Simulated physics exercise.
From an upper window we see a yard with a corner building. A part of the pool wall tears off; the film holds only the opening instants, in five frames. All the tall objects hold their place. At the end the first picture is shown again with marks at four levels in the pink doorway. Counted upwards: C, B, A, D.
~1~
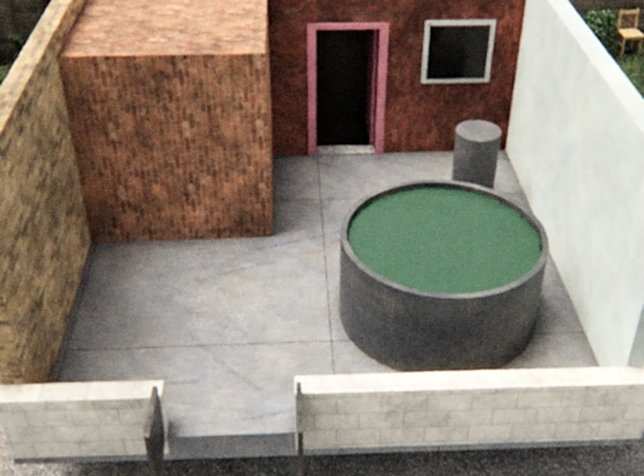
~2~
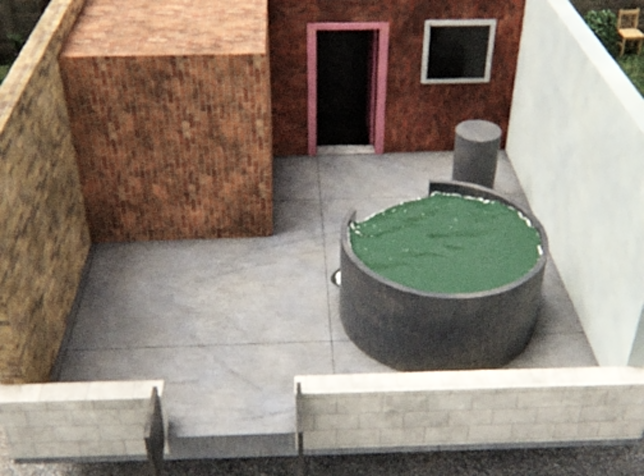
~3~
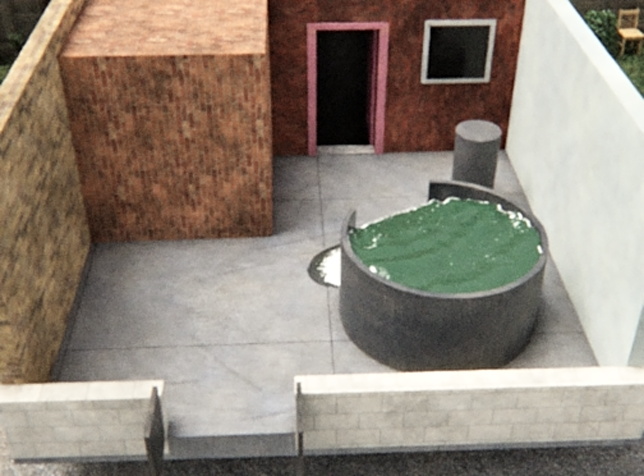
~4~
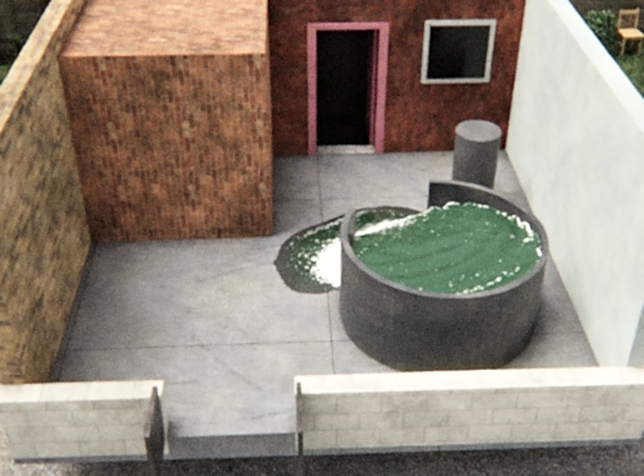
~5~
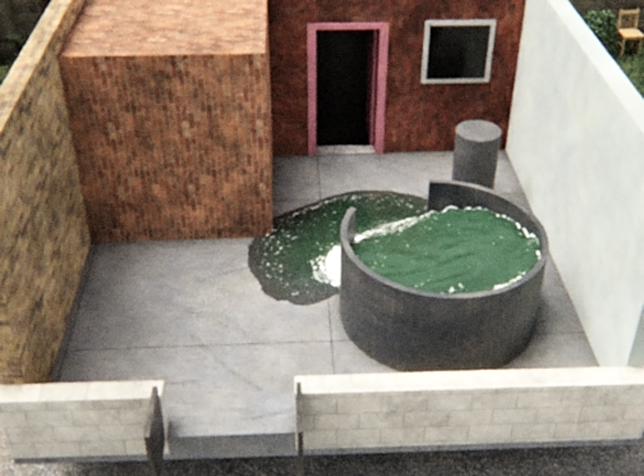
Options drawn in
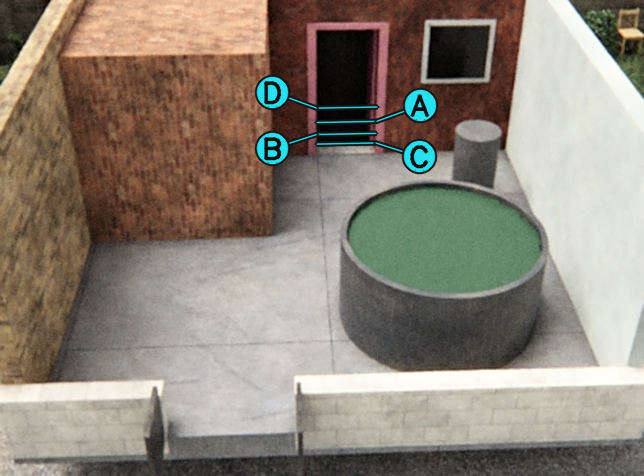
Green water pouring from a gap in a round grey pool's wall and spreading across a paved yard toward a brick building.
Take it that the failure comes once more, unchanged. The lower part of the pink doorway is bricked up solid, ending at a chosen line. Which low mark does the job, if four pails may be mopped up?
Go for A.
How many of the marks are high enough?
Two of them.
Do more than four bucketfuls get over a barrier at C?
Yes, it does.
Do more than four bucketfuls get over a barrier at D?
No, not at all.
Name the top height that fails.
It is B.
On the marked copy, A at (346, 121); B at (346, 133); C at (346, 143); D at (346, 107); from the bottom up C, B, A, D.
For height A, a splash gets over, under a bucket.
For height B, about 9 bucketfuls get in.
For height C, dozens of bucketfuls pour in.
For height D, nothing gets over.
